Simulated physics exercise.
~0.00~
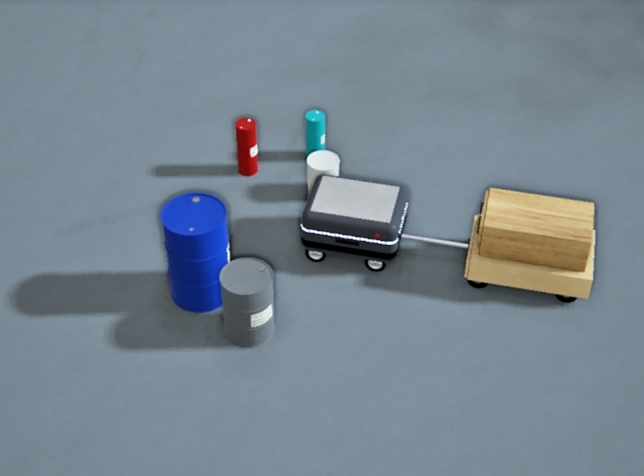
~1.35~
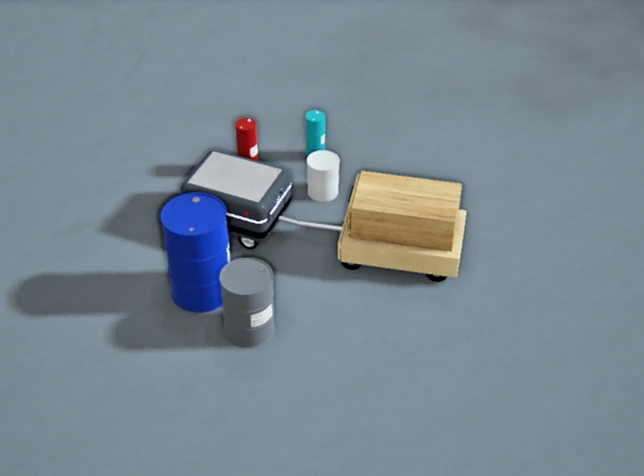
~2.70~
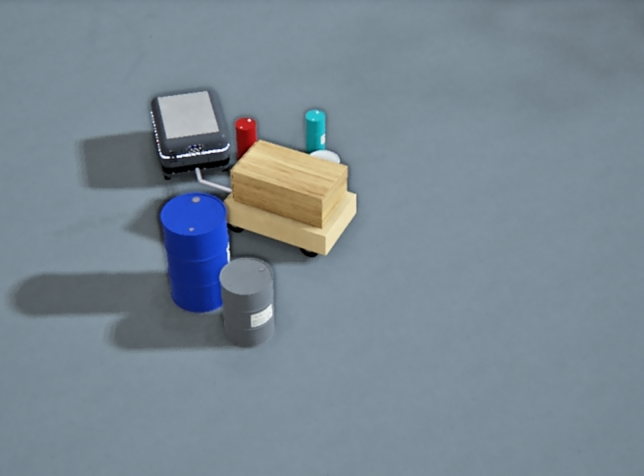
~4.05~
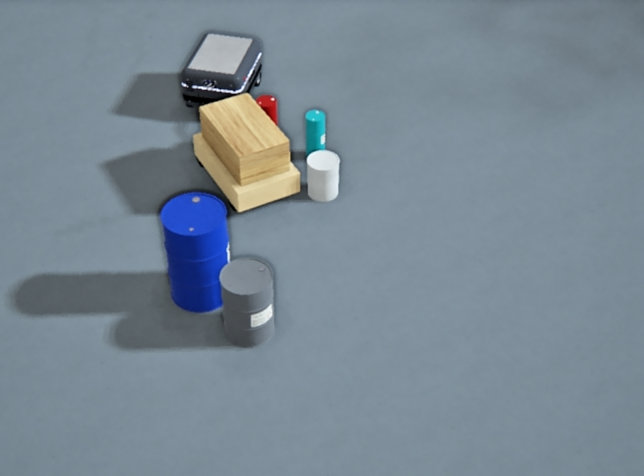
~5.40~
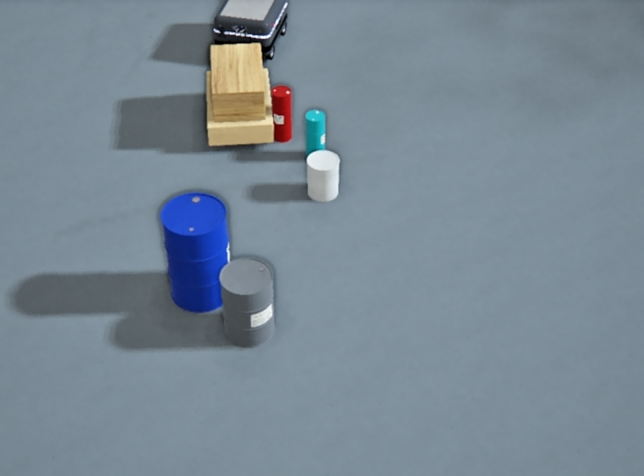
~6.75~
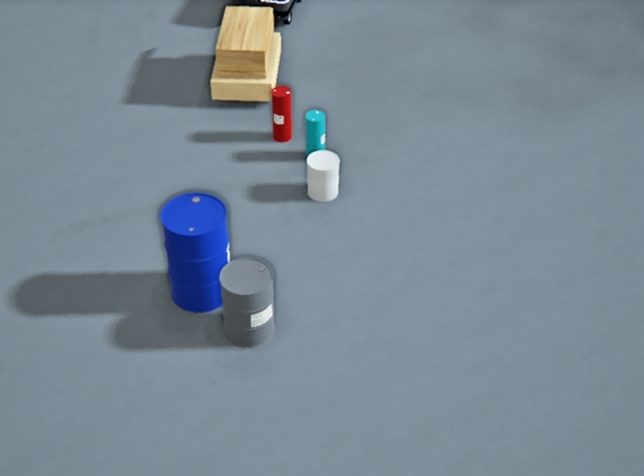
At the start, a dark tug hitched to a wooden cart carrying a wooden block stands on a grey floor, to the right of a blue drum, a grey drum, a white pail, and red and turquoise canisters. The tug drives left, pulling the cart behind it, then swings up past the blue drum toward the top. As the cart follows around the corner, cutting inside close to the canisters, the red canister shifts right and slightly up, staying upright. The train continues upward, the tug partly leaving view, while the other four objects remain in place.
